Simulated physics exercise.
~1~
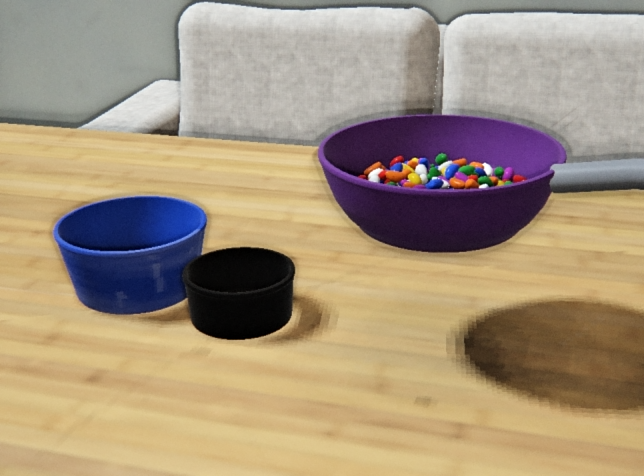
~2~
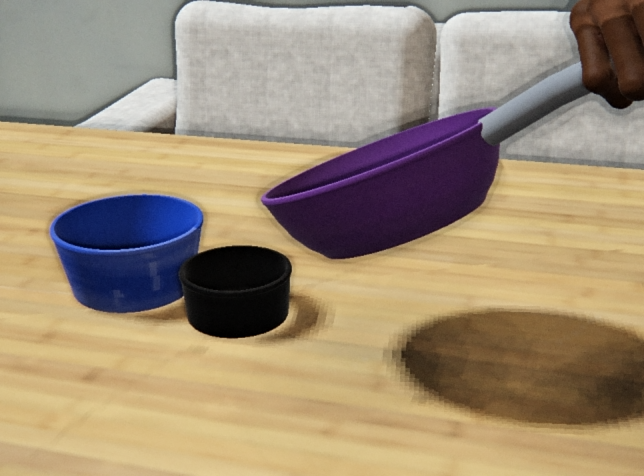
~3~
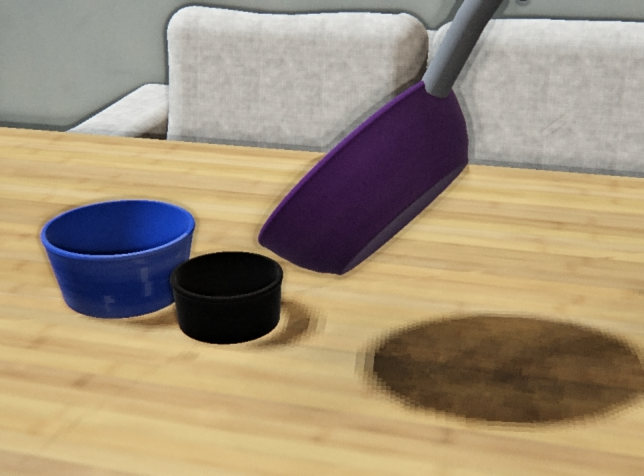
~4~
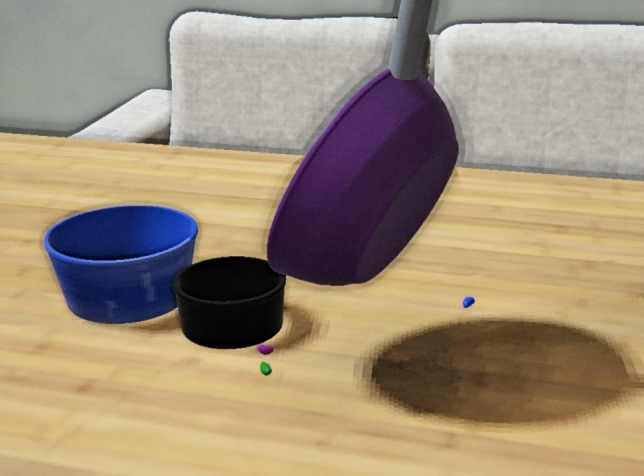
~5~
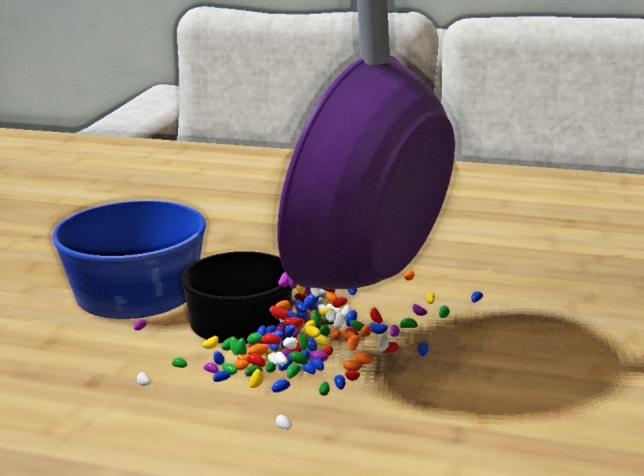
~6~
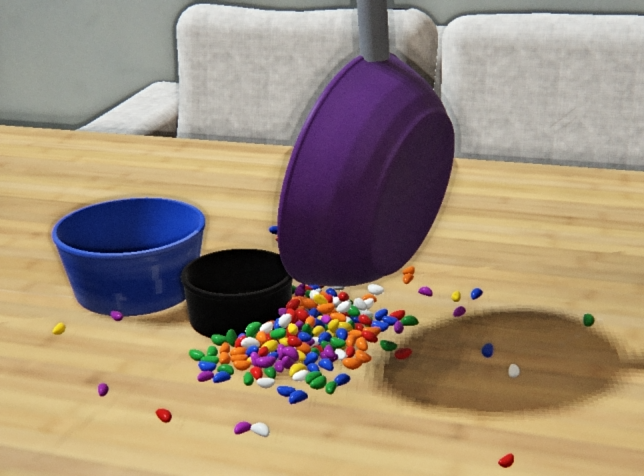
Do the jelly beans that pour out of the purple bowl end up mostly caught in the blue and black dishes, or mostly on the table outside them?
They end up on the table outside the dishes, in a heap beside the black dish with some scattered farther off. Neither dish catches any real share of them.
